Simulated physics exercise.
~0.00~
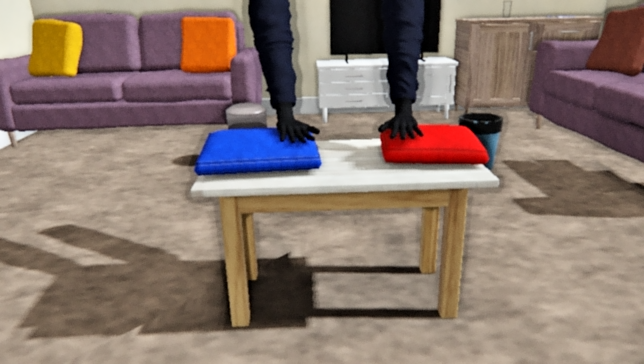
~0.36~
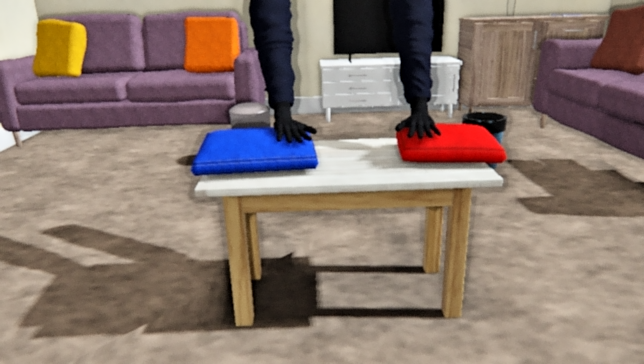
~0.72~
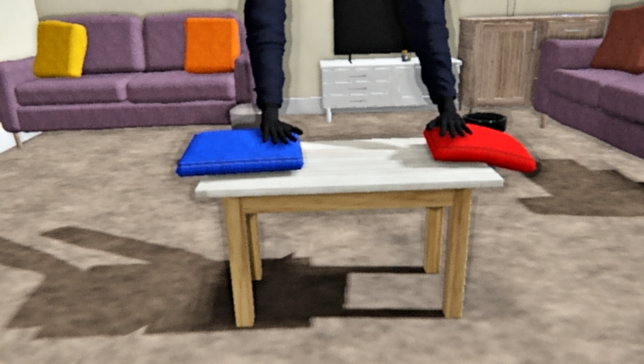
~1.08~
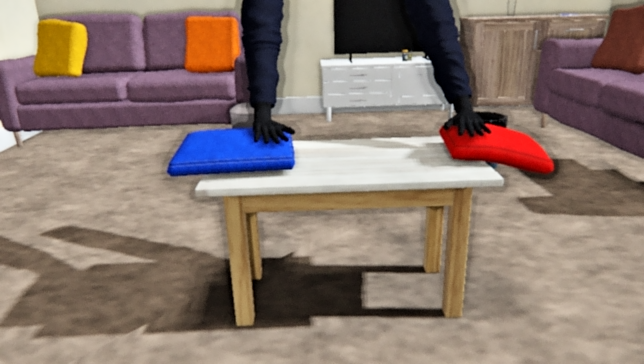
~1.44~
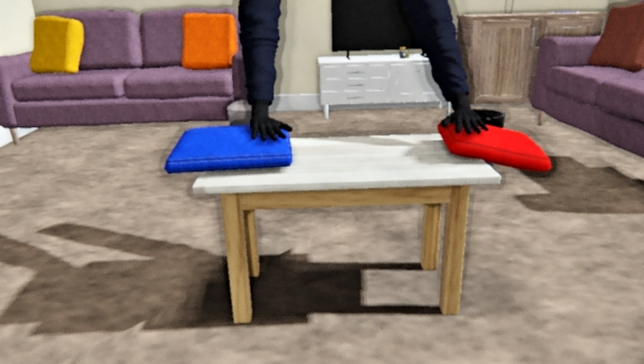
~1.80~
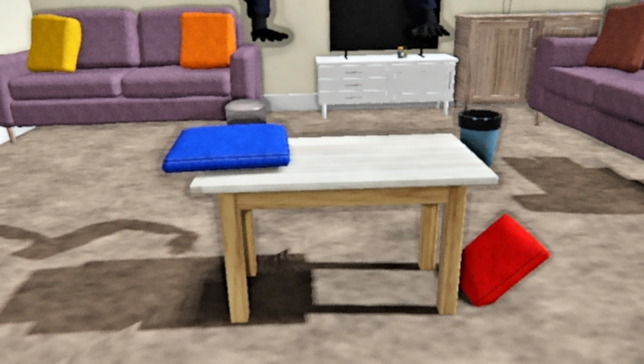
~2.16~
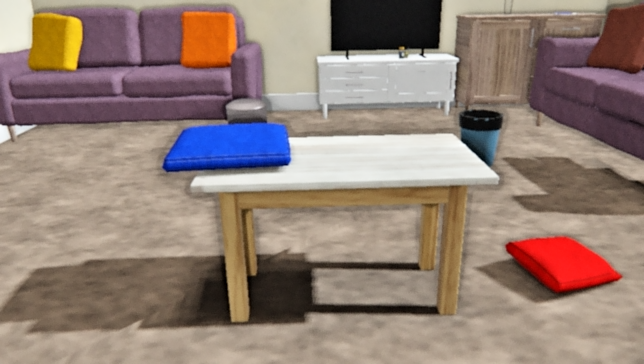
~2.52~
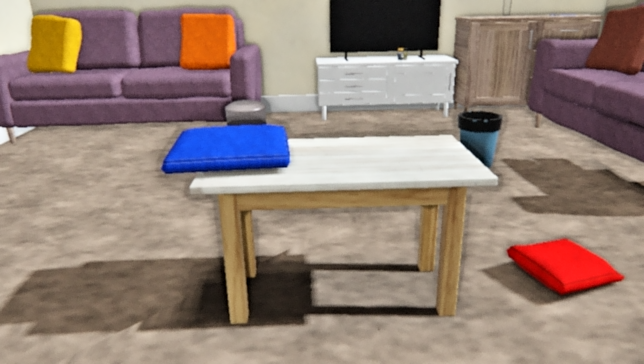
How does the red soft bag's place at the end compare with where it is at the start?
At the start the red soft bag rests on the right part of the bench top, under a hand. At the end it lies on the carpet to the right of the bench.
The clip opens on a living room with purple sofas, where two dark-gloved hands press down on a blue cushion and a red soft bag resting on a white-topped wooden bench. The hands slide them apart, the blue cushion to the left and the red bag to the right, until each pokes out past an end of the bench. The hands then let go and draw back. The red bag slumps off the right end and drops, tilting beside the bench leg before it settles flat on the carpet. The blue cushion stays on the left end of the bench.
